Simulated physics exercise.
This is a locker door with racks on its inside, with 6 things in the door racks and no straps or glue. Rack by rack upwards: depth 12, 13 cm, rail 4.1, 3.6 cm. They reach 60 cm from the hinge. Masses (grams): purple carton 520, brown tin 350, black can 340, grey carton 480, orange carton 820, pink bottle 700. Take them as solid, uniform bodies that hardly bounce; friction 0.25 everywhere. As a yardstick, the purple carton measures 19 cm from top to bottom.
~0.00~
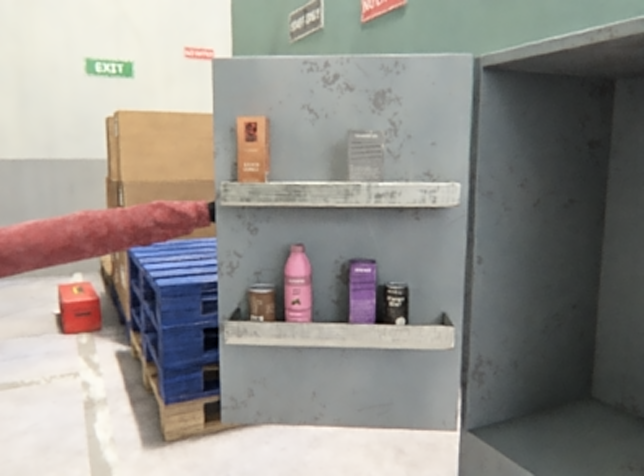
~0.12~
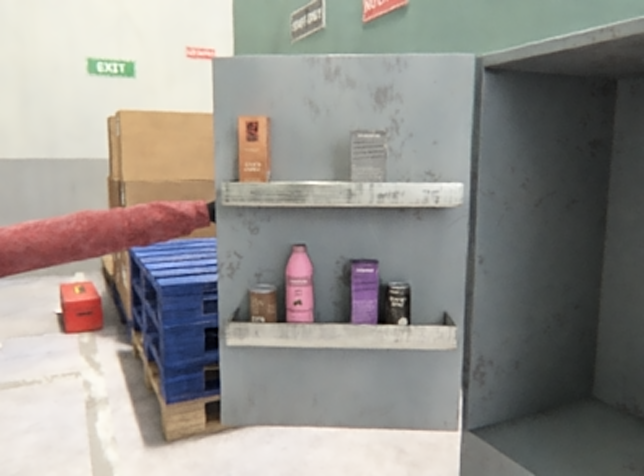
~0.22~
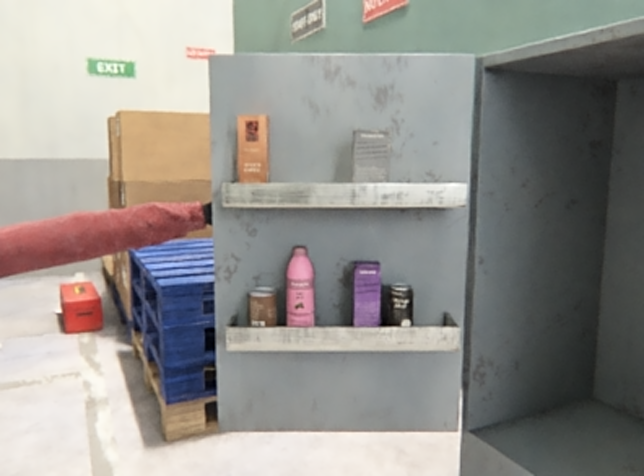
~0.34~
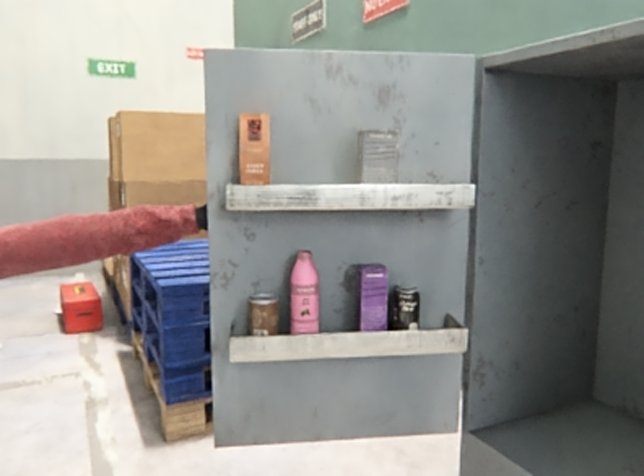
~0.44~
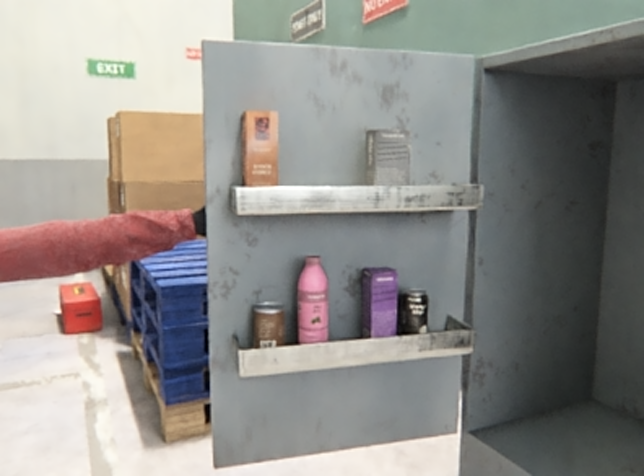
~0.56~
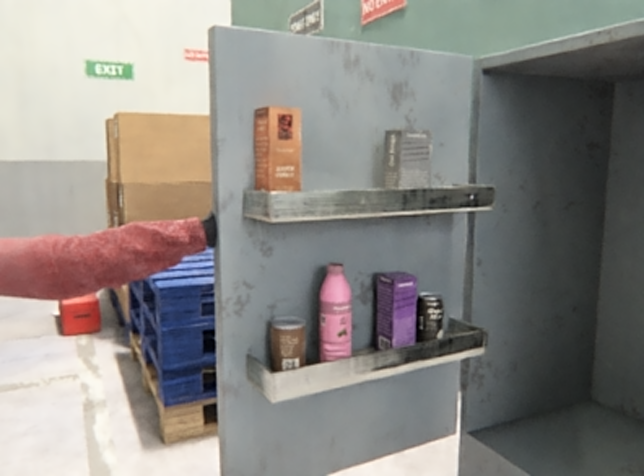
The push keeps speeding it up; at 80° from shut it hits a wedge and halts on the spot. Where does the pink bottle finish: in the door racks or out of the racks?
The pink bottle jumps its rail.
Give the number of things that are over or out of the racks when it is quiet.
That comes to 2.
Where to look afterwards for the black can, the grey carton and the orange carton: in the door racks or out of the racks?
The black can ends in the door racks; the grey carton is still in the door racks; the orange carton ends out of the racks.
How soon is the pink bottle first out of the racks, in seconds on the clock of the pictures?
Near 0.8 s.
Around 0.66 s, door at 80°; pink bottle at 9° to upright near (363, 323); orange carton shifted 5 cm; brown tin shifted 4 cm.
Around 1.06 s, door at 80°; orange carton and pink bottle now out of the racks; purple carton shifted 3 cm; brown tin shifted 4 cm.
Around 1.26 s, door at 80°; brown tin shifted 4 cm; purple carton shifted 3 cm.
Around 1.46 s, door at 80°; brown tin shifted 4 cm; purple carton shifted 2 cm.
Finally (1.9 s), out of the racks, orange carton and pink bottle; the other 4 still in place (within 5 cm).
